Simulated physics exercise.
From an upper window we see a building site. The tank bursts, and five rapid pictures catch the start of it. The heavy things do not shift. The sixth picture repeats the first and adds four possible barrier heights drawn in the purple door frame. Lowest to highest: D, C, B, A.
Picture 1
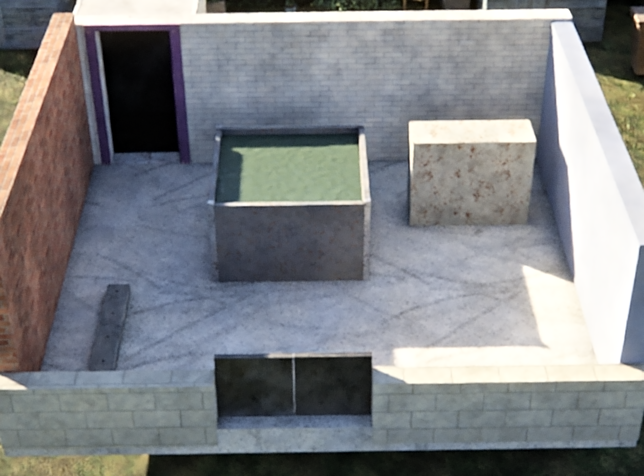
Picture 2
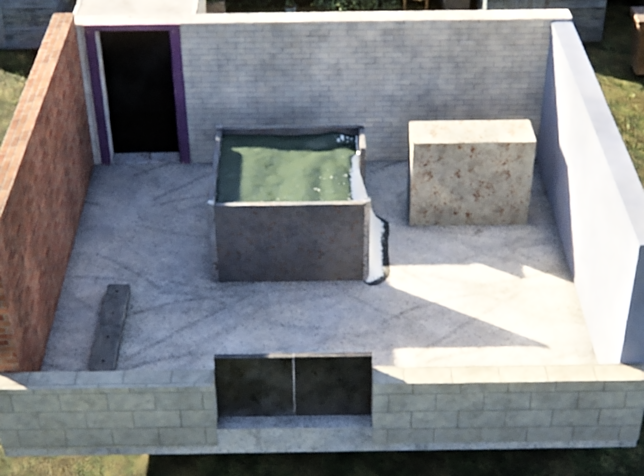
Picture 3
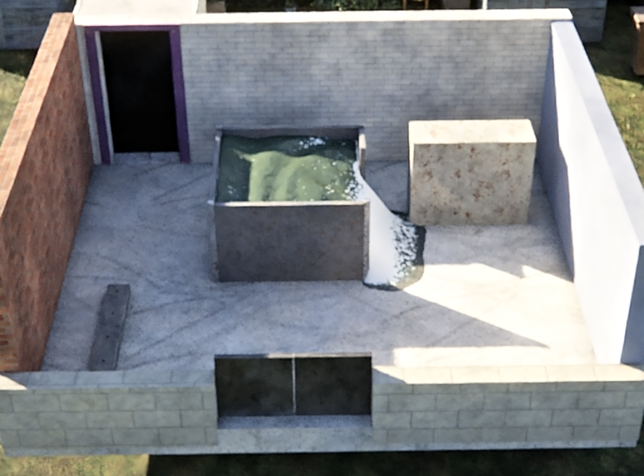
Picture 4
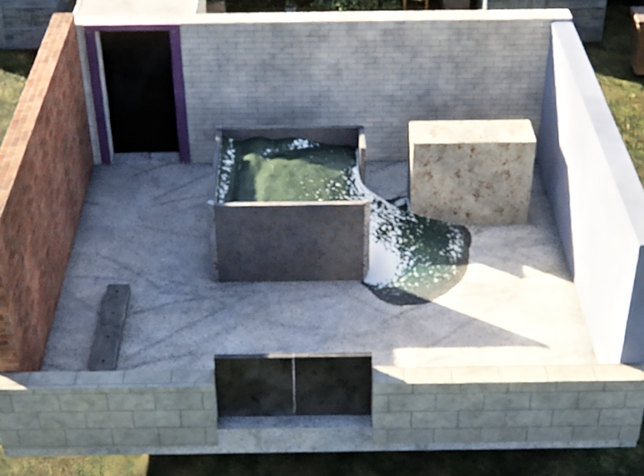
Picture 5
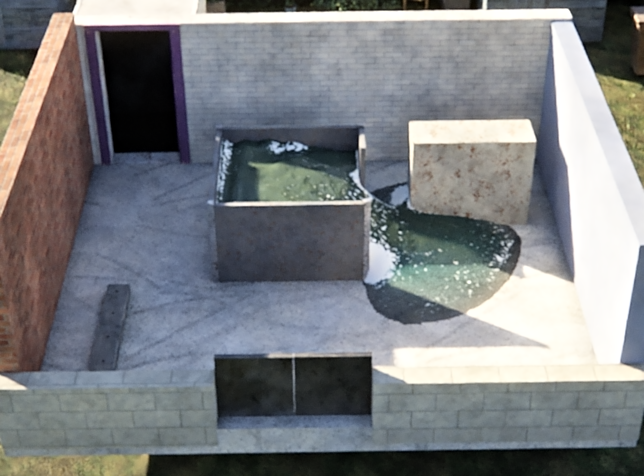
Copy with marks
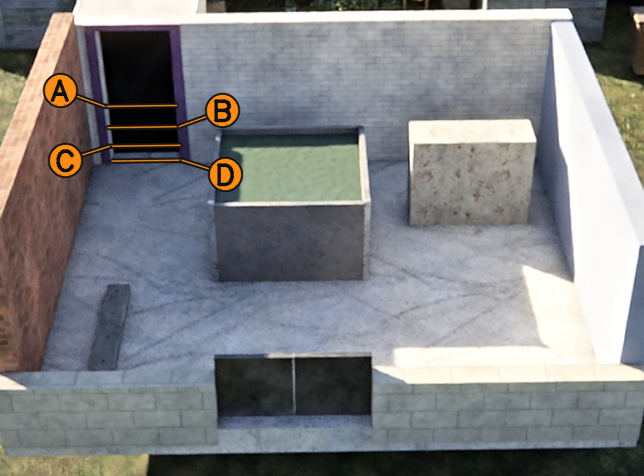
A walled yard holds a tank whose green water pours out rightward and spreads across the ground.
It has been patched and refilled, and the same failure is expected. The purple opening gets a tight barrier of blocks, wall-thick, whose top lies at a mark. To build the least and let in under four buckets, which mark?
It is C.
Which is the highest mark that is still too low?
Here it is mark D.
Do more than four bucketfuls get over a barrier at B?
No.
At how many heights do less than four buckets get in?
Three of the four.
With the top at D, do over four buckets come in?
Yes.
On the marked copy, A at (140, 105); B at (143, 127); C at (145, 145); D at (146, 160); from the bottom up D, C, B, A.
Choosing A, nothing gets over.
Choosing B, nothing gets over.
Choosing C, nothing gets over.
Choosing D, about 14 bucketfuls get in.
